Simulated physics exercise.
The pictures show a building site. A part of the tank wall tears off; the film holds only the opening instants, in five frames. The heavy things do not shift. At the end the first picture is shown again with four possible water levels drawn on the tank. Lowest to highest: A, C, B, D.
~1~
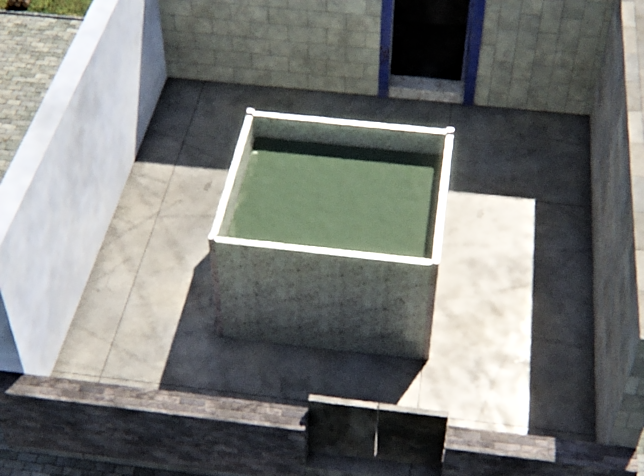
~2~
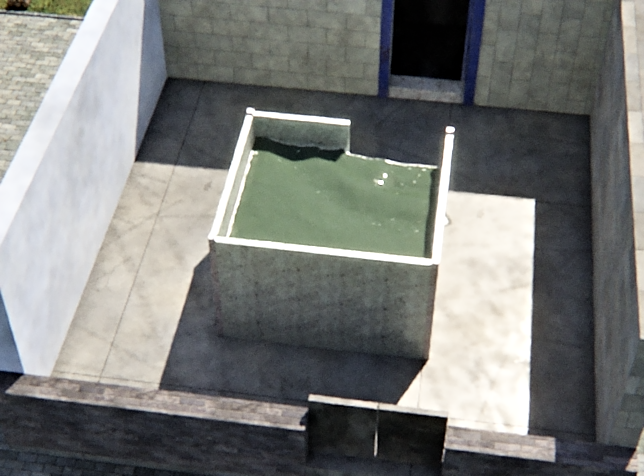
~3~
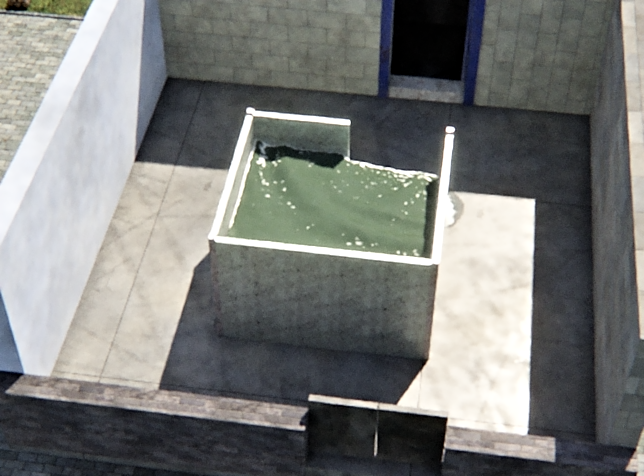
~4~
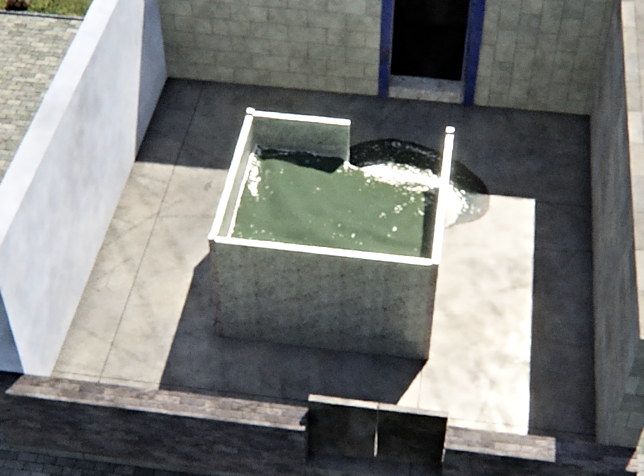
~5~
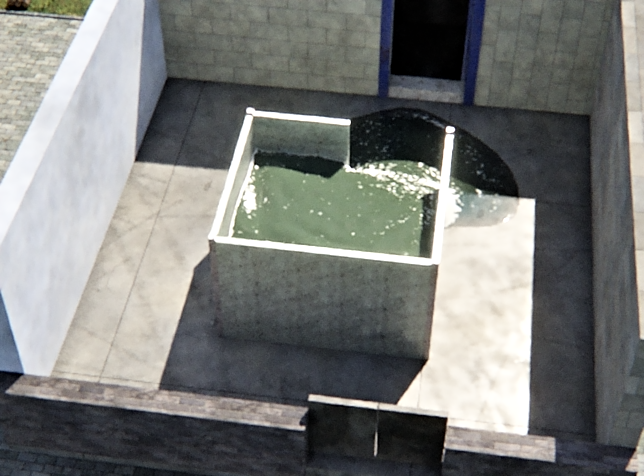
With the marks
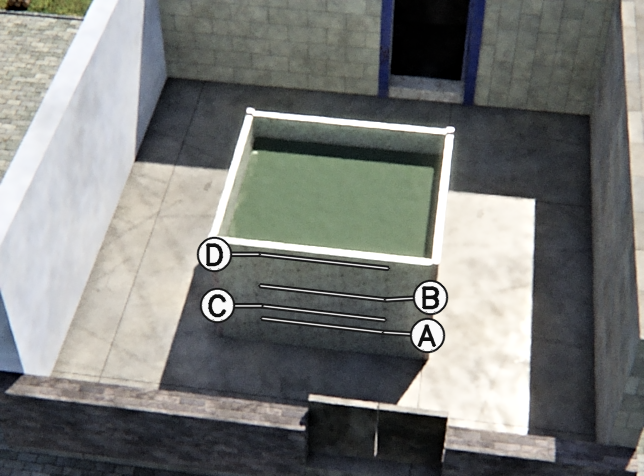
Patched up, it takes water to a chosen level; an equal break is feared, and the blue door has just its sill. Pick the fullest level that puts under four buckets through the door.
The answer is line A.
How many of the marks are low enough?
One of the four.
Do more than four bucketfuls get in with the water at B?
Yes.
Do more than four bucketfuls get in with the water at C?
Yes, it does.
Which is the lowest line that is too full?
Line C.
On the marked copy, A at (322, 325); B at (322, 292); C at (322, 312); D at (322, 261); from the bottom up A, C, B, D.
With A, a splash gets over, under a bucket.
With B, dozens of bucketfuls pour in.
With C, about 9 bucketfuls get in.
With D, dozens of bucketfuls pour in.
